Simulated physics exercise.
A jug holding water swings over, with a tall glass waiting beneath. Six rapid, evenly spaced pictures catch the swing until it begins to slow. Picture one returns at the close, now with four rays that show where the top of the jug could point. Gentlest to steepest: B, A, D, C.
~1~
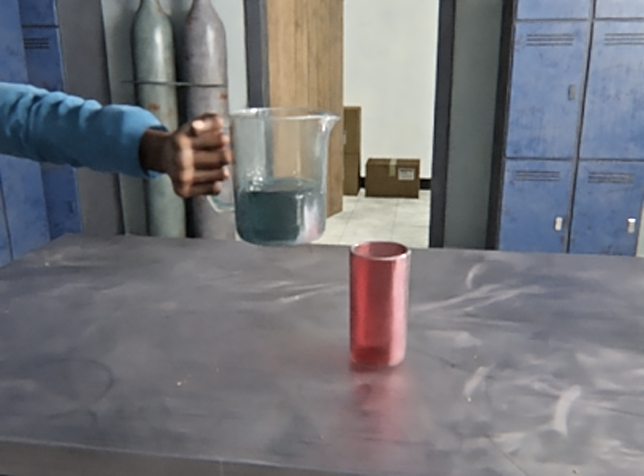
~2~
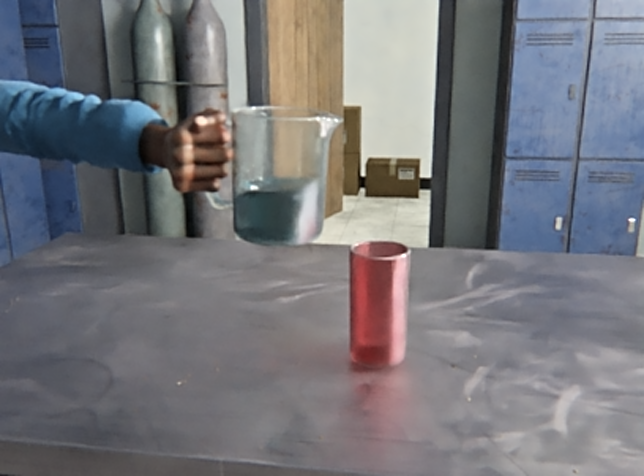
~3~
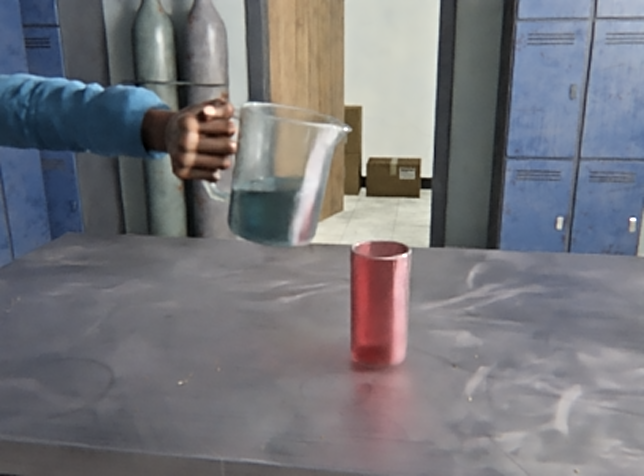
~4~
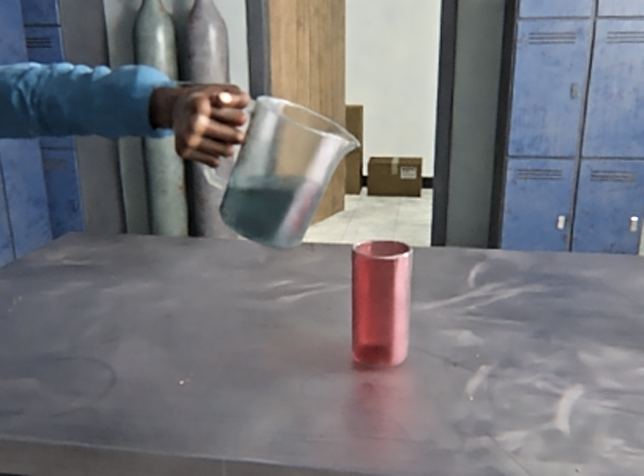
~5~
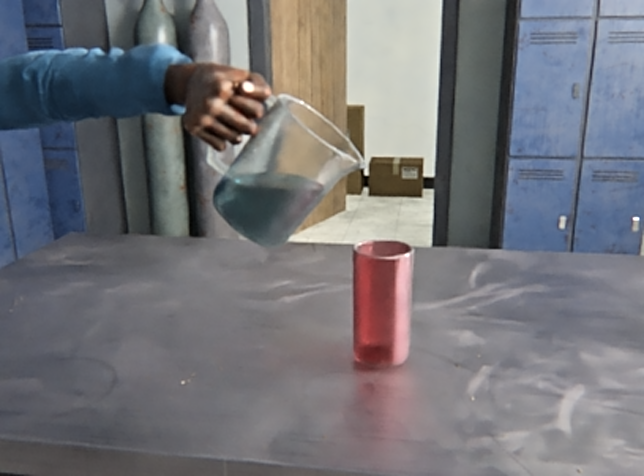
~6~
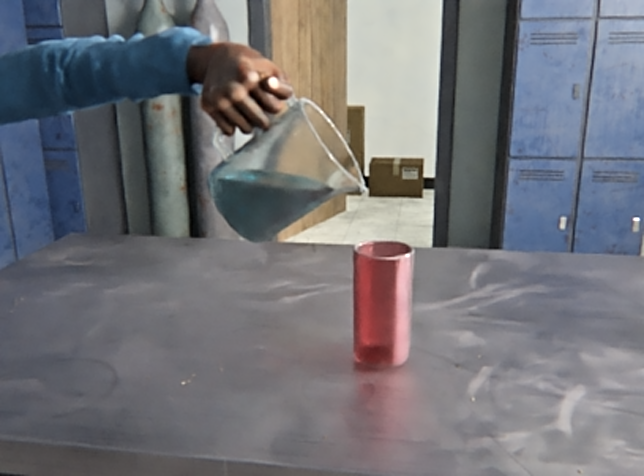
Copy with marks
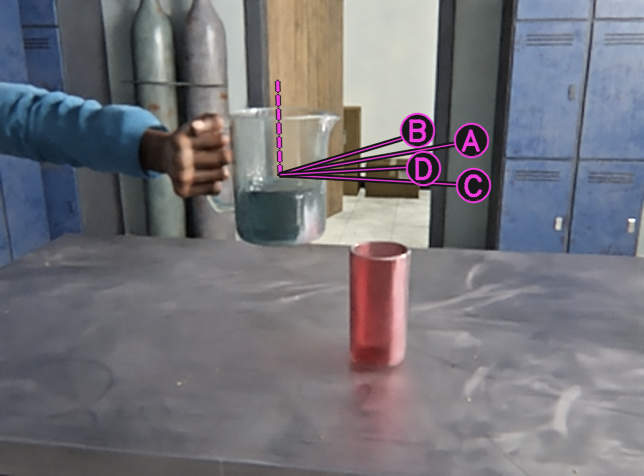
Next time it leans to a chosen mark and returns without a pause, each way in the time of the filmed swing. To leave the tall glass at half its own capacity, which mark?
The best mark is A.
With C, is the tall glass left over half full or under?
Over half.
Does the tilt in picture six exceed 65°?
No.
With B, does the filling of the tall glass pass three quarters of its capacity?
No.
On the marked copy, A at (455, 144); B at (401, 138); C at (456, 184); D at (406, 167).
With A, the tall glass ends with about 52 % of what it can hold.
With B, the tall glass ends with about 33 % of what it can hold.
With C, the tall glass ends with about 82 % of what it can hold; 3 % of the water is spilt.
With D, the tall glass ends with about 67 % of what it can hold.
